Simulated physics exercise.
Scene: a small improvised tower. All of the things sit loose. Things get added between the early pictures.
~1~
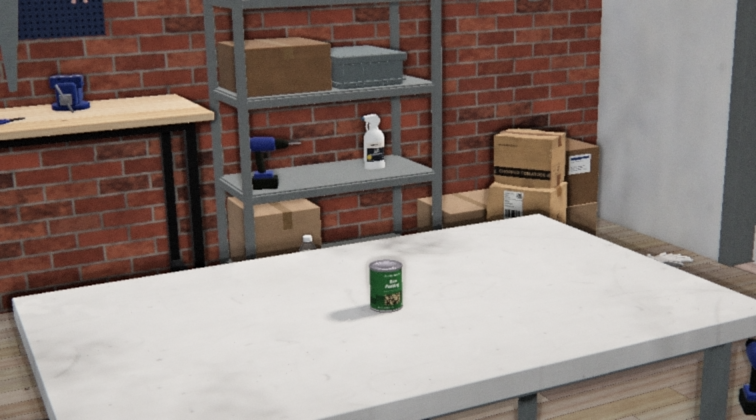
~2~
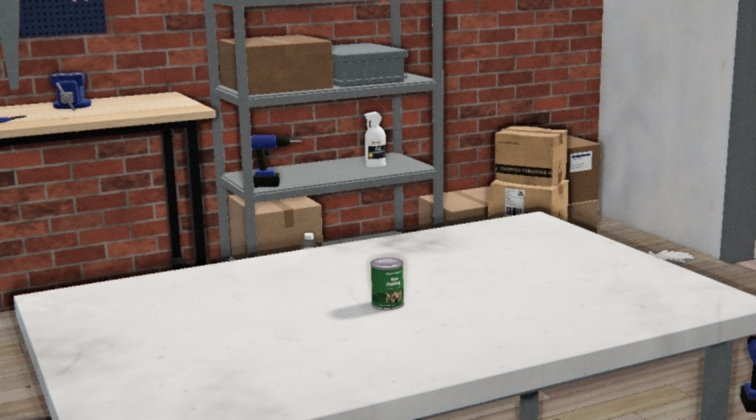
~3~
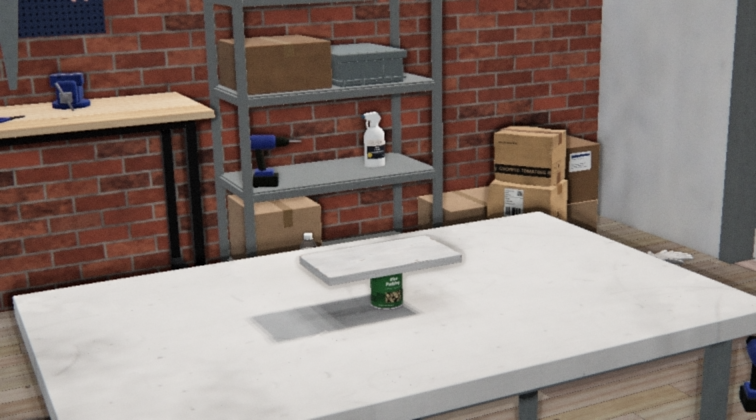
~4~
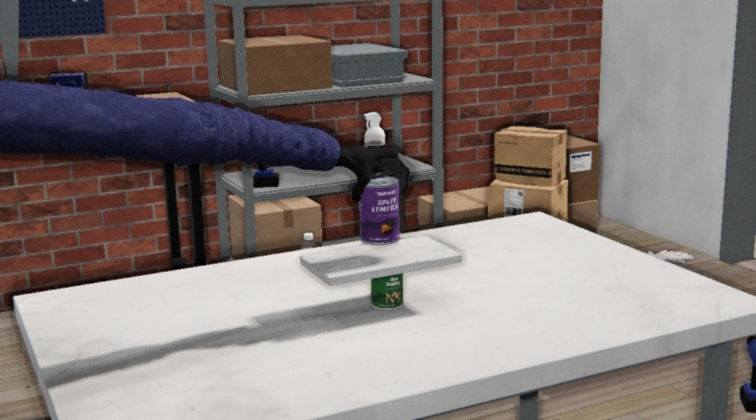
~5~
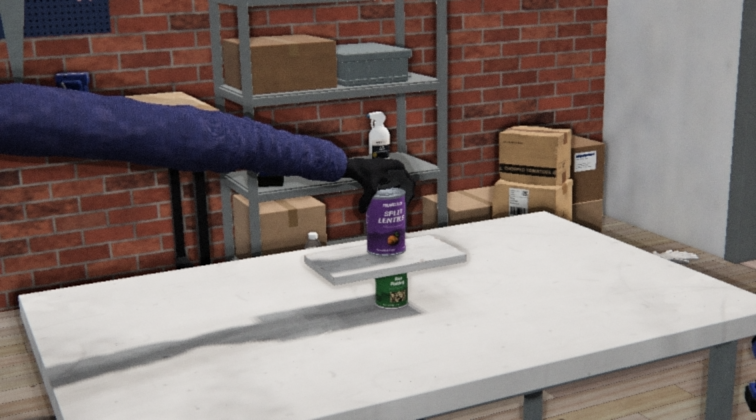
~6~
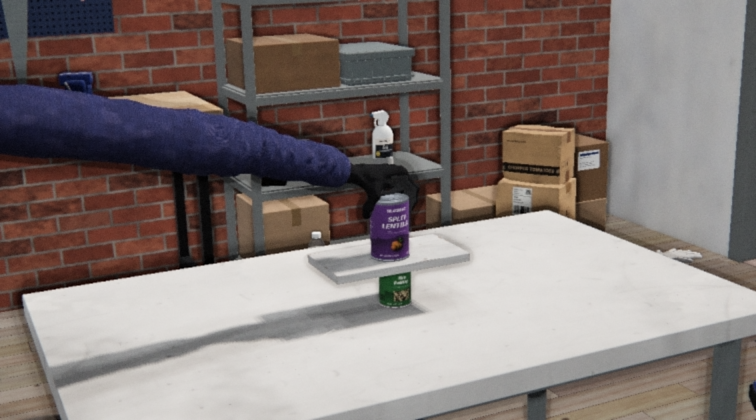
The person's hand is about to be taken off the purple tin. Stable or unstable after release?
I'd say it stands firm, no trouble.
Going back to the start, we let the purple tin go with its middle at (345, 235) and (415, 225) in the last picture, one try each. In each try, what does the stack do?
The first time it tumbles down, but the second time it stays in place.
Then, 0.20 s on from there, no change.
Then, 0.50 s on from there, purple tin resting near (389, 227).
In the end, all 3 unmoved. At the end, from the last picture's camera, purple tin near (389, 227). The stack holds.
